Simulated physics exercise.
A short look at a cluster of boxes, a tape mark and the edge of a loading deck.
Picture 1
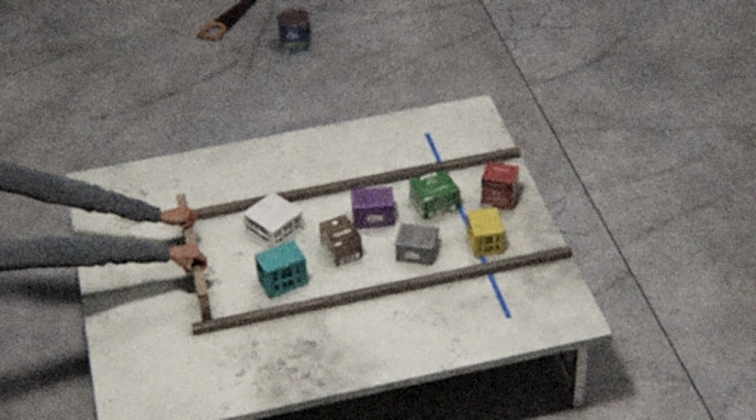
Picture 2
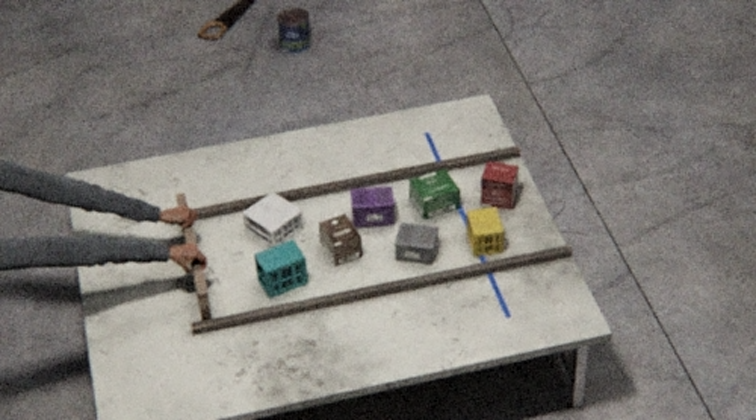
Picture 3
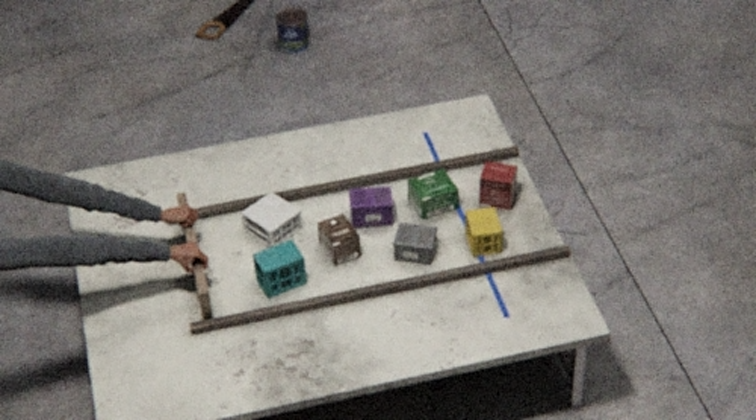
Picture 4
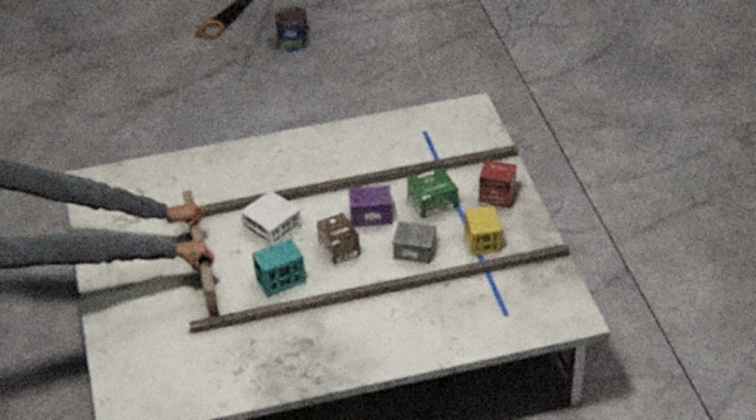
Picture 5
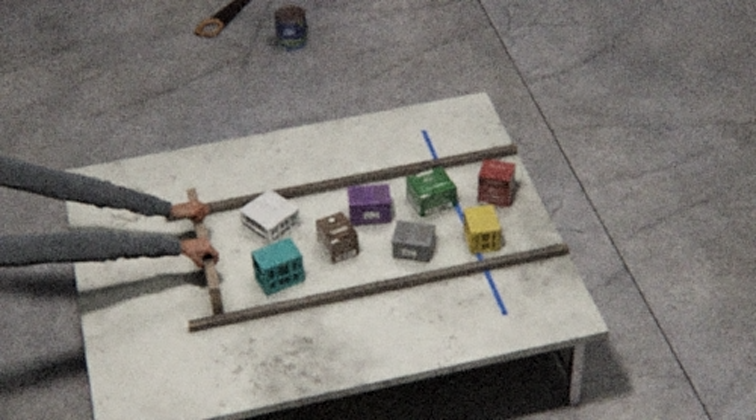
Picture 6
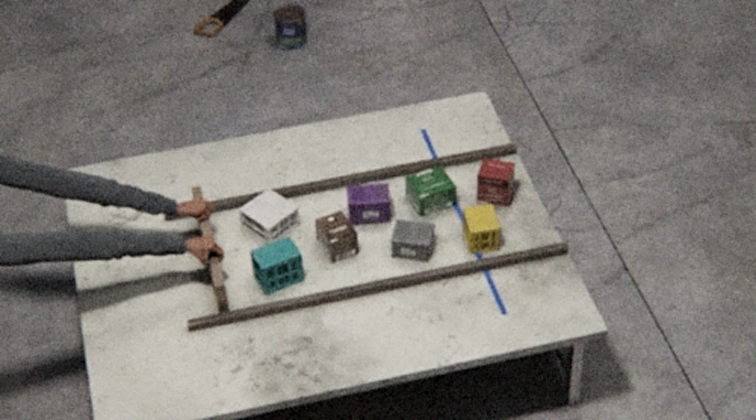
The footage shows two hands holding a short plank between rails on a pale deck, at first nearly still, then shifting it slightly right toward colored boxes and crates, which stay almost motionless around a blue tape line.
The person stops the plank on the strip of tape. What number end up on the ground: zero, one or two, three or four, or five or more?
As it turns out, the number that fall off is three or four.
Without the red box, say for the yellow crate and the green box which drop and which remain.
The yellow crate tumbles off, the green box drops off.
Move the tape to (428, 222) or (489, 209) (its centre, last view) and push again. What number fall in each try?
Try by try, 1 and 5.
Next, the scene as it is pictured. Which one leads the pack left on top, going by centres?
The purple tote.
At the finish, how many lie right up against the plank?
The number is 2.
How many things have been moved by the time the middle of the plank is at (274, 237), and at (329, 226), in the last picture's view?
At the one place 2, at the other 5.
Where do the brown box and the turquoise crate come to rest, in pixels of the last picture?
The brown box stops around (510, 204); the turquoise crate around (493, 226).
Early on, none off yet; red box at rest near (496, 183); yellow crate at rest near (481, 229); green box at rest near (431, 191).
A while later, none off yet; red box travelled a little near (512, 179); yellow crate at rest near (482, 229); green box travelled about its own width near (475, 185).
Finally, the number that fall off is three or four; lost, green box, yellow crate and red box.
